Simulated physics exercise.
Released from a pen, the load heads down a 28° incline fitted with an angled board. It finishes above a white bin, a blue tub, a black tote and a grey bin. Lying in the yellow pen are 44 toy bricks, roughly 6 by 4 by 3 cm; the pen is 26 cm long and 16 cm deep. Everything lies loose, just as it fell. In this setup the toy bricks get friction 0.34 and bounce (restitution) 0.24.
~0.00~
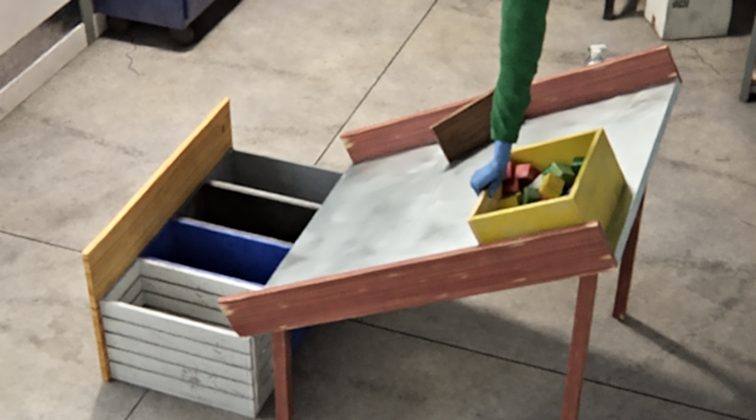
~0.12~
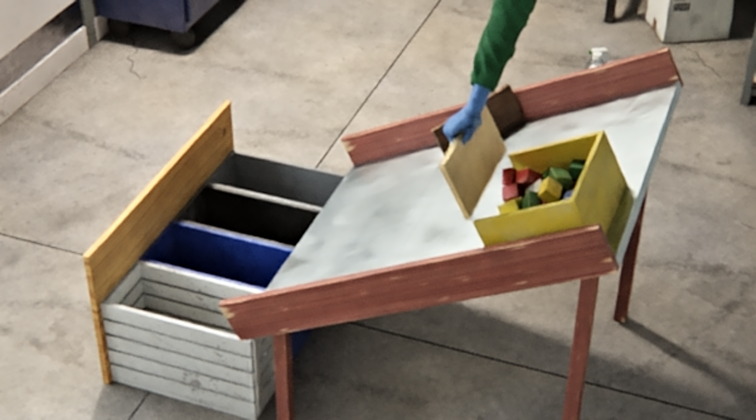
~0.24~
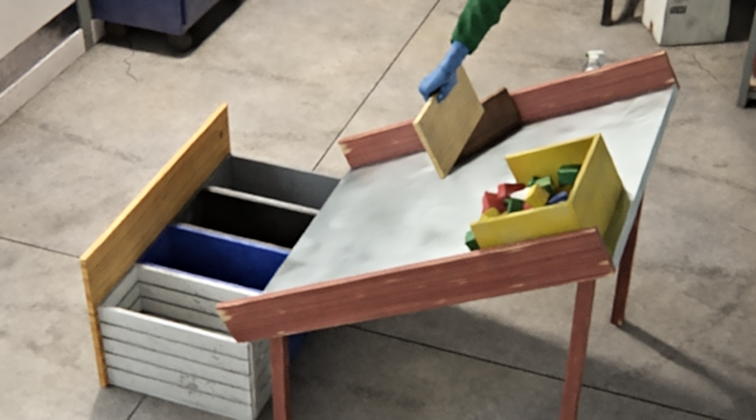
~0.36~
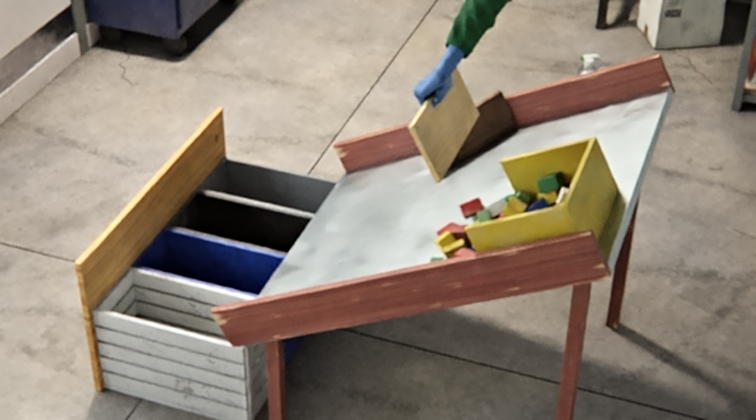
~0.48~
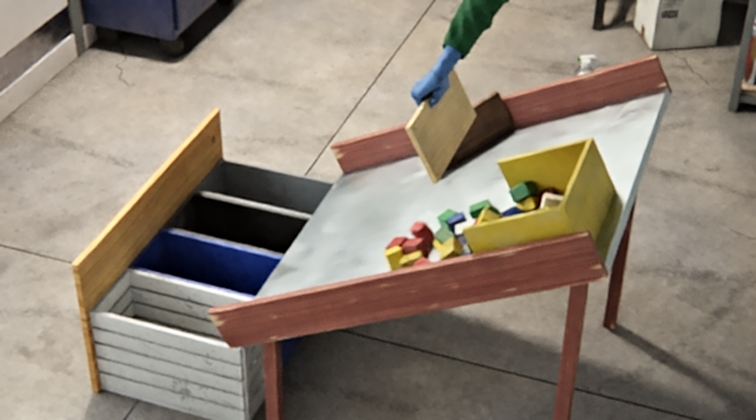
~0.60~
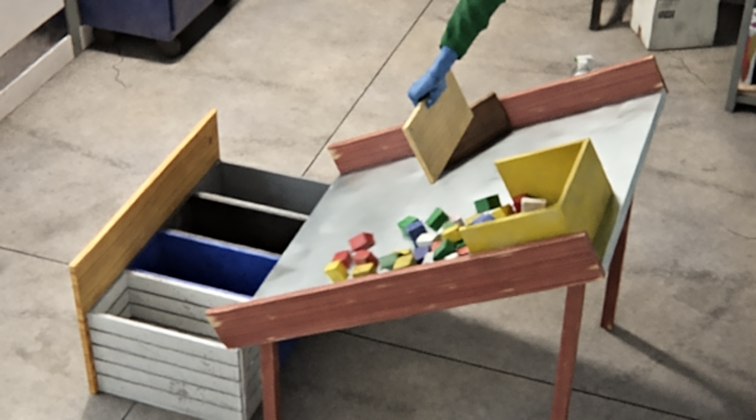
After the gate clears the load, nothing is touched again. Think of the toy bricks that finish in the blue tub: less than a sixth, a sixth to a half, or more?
A sixth up to a half of the load ends in the blue tub.
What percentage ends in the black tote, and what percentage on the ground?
About 0 in a hundred first and about 0 in a hundred second.
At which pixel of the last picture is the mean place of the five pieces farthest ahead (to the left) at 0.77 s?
Somewhere near pixel (266, 287).
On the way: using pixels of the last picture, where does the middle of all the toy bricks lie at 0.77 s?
Centre: Approx. (380, 265).
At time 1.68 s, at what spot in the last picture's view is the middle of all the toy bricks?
Somewhere about (154, 352) in pixels.
After 0.77 s, 2 still in the yellow pen, 41 on the slope and 1 in the air.
After 0.99 s, 7 in the white bin, 3 in the blue tub, 30 on the slope and 4 in the air.
After 1.29 s, 22 in the white bin, 11 in the blue tub, 8 on the slope and 3 in the air.
Final count (at 1.68 s), 28 in the white bin and 16 in the blue tub. Asked share, 16 of 44, 36 per cent.
